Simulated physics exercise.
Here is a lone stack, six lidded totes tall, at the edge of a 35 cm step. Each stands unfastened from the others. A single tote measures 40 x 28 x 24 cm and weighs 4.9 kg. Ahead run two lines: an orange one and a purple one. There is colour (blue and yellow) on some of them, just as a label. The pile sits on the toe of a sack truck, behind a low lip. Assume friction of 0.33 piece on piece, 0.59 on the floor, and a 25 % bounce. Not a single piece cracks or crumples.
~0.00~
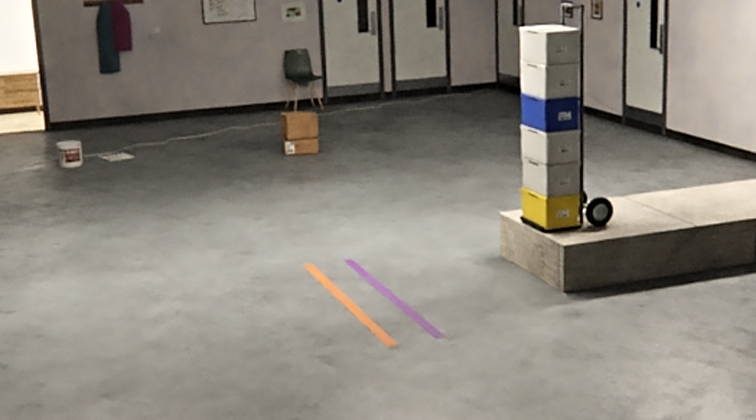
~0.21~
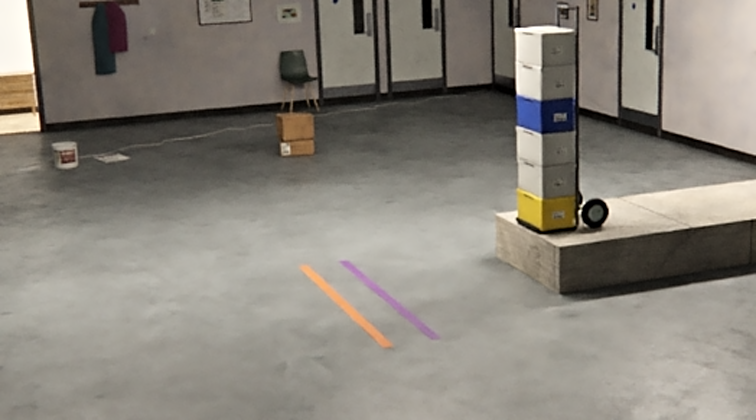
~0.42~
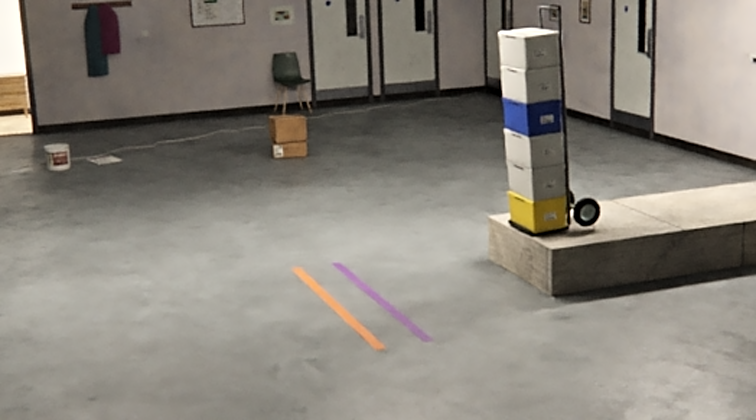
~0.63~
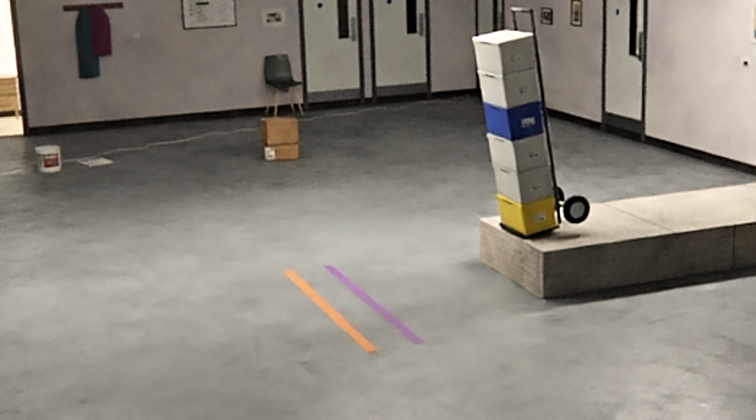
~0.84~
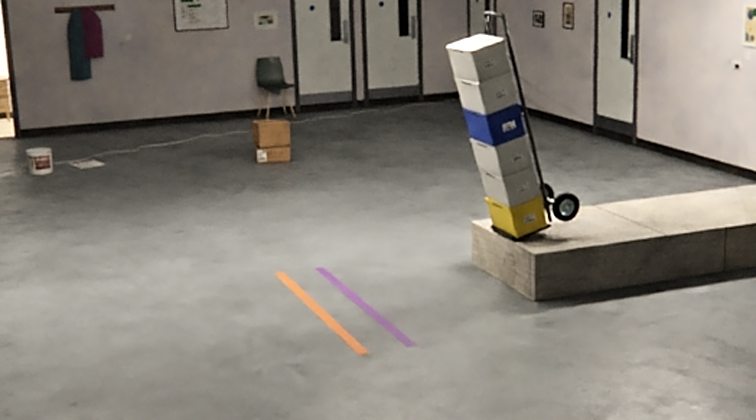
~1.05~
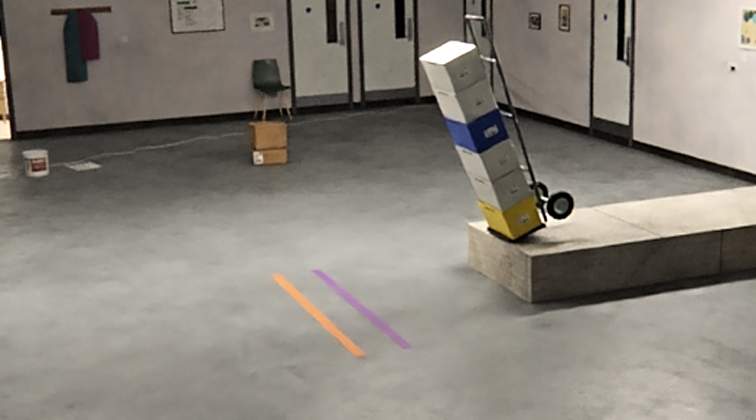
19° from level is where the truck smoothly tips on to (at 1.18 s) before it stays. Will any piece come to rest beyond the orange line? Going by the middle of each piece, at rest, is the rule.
Yes.
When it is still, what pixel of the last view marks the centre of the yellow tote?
At about (469, 269).
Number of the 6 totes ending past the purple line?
The number is 2.
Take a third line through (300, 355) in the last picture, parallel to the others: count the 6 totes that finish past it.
The count is 0.
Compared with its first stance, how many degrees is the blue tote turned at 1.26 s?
I'd put it at roughly 30 degrees away from its starting angle.
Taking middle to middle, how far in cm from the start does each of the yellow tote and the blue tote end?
For yellow it's 50 cm, and for blue it's 160 cm.
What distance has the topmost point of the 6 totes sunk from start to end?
I make it close to 155 cm.
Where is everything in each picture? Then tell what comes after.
In the first picture (pixels give the middle of a visible side; the camera pans a little), truck frame (582, 52) 0° forward; purple line, near end, (430, 328); orange line, near end, (382, 336); yellow tote (563, 213); blue tote (563, 115); none has stirred.
The second picture shows truck frame (577, 53) 0° forward; blue tote (558, 116).
The third picture shows truck frame (561, 54) 3° forward; blue tote (545, 119) 3° from how it stood; yellow tote (550, 215) 3° from how it stood; movement in 6 of them.
The fourth picture shows truck frame (537, 55) 9° forward; blue tote (526, 122) 9° from how it stood; yellow tote (540, 216) 9° from how it stood; steepest lean 9°, the tote at (518, 55); movement in 6 of them.
The fifth picture shows truck frame (513, 58) 14° forward; blue tote (507, 126) 15° from how it stood; yellow tote (529, 218) 14° from how it stood; steepest lean 15°, the tote at (492, 61); movement in 6 of them.
The sixth picture shows truck frame (497, 62) 18° forward; purple line, near end, (398, 339); orange line, near end, (351, 346); blue tote (489, 132) 22° from how it stood; yellow tote (523, 218) 22° from how it stood; steepest lean 22°, the tote at (477, 102); movement in 6 of them.
After 1.26 s, none of the 6 totes past the orange line, 6 disturbed; blue tote 34° from how it stood; yellow tote 34° from how it stood.
After 1.54 s, none of the 6 totes past the orange line, 6 disturbed; yellow tote 62° from how it stood; blue tote 62° from how it stood, 43 cm lower.
After 1.92 s, 1 of the 6 totes past the orange line; yellow tote upside down; blue tote on its side.
In the end (2.7 s), 2 of the 6 totes past the orange line; blue tote on its side; yellow tote on its side. The farthest middle lies 29 cm beyond that line. From the last view, middles, blue tote near (362, 285), yellow tote near (469, 269).
